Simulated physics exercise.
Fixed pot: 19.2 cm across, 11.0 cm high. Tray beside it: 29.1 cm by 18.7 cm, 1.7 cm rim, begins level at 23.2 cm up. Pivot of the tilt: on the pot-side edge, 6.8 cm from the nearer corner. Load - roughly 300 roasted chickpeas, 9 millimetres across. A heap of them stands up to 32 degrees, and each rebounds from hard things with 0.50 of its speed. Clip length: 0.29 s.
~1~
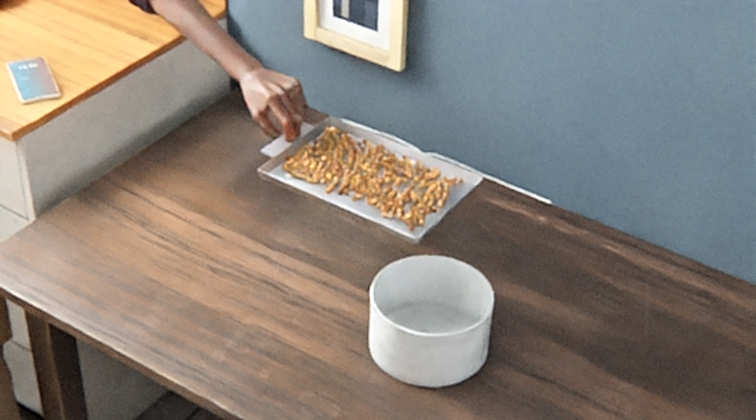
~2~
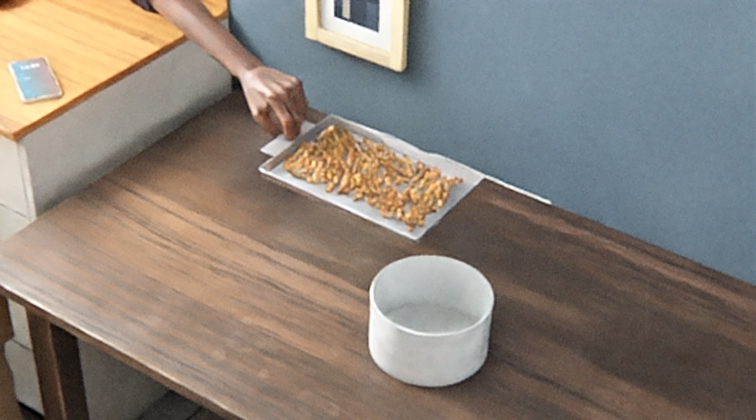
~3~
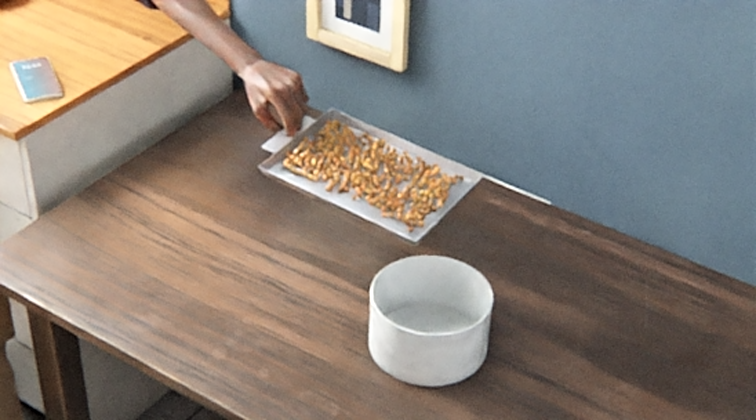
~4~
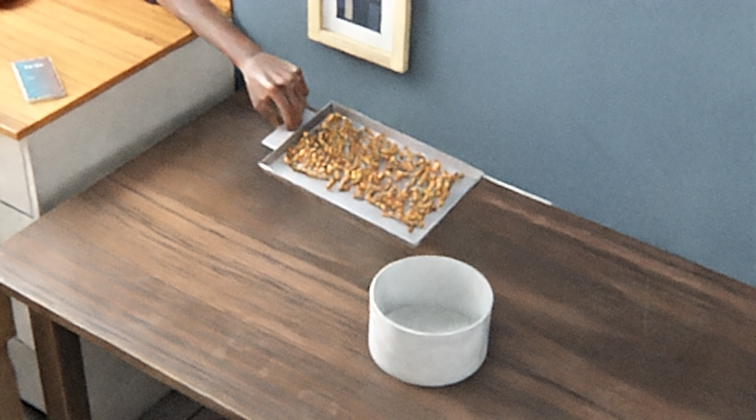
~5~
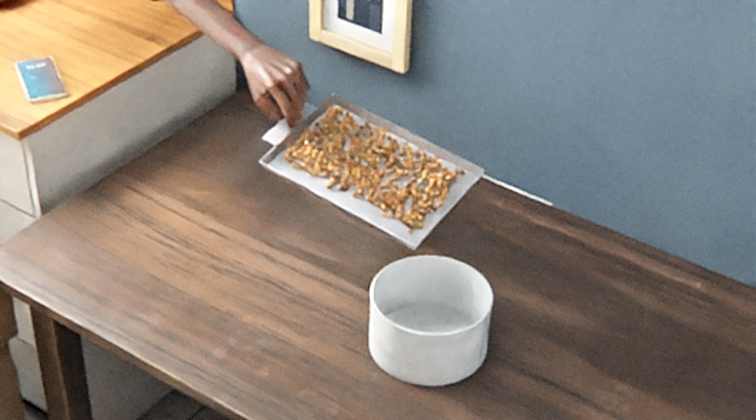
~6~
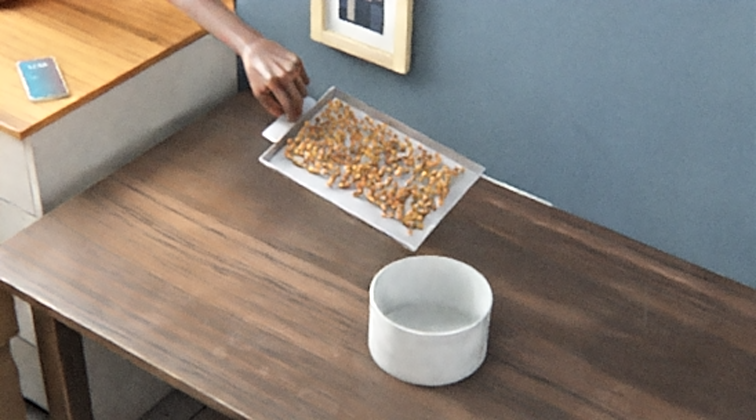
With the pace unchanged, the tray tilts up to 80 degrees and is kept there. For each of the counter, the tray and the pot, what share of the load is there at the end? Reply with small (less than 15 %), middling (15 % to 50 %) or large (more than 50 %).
Counter - middling, left on the tray - small, pot - large.
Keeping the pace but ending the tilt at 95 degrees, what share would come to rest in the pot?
In that case it comes to about 70 in a hundred.
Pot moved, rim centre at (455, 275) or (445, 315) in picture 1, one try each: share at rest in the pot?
Spot one: Some 15 per cent; spot two: Some 65 per cent.
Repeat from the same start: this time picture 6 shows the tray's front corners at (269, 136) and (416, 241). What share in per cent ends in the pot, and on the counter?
That works out as pot 90 and counter 5.
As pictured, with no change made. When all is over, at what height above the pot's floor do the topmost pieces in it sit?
It reaches roughly 2.5 cm.
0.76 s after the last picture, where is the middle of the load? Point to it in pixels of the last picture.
The middle of the load should be at about (373, 194) by then.
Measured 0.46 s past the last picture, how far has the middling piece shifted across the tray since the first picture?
I'd say close to 6 centimetres.
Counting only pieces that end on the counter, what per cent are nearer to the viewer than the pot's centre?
Share: Some 100 %.
Then, 0.46 s after the last picture, tilt 46 degrees; the tray holds 100 %, the pot 0 %.
Then, 0.76 s after the last picture, tilt 67 degrees; the tray holds 100 %, the pot 0 %.
Then, 1.17 s after the last picture, tilt 80 degrees; the tray holds 85 %, the pot 5 %.
In the end, counter 25 %, tray 0 %, pot 70 %.
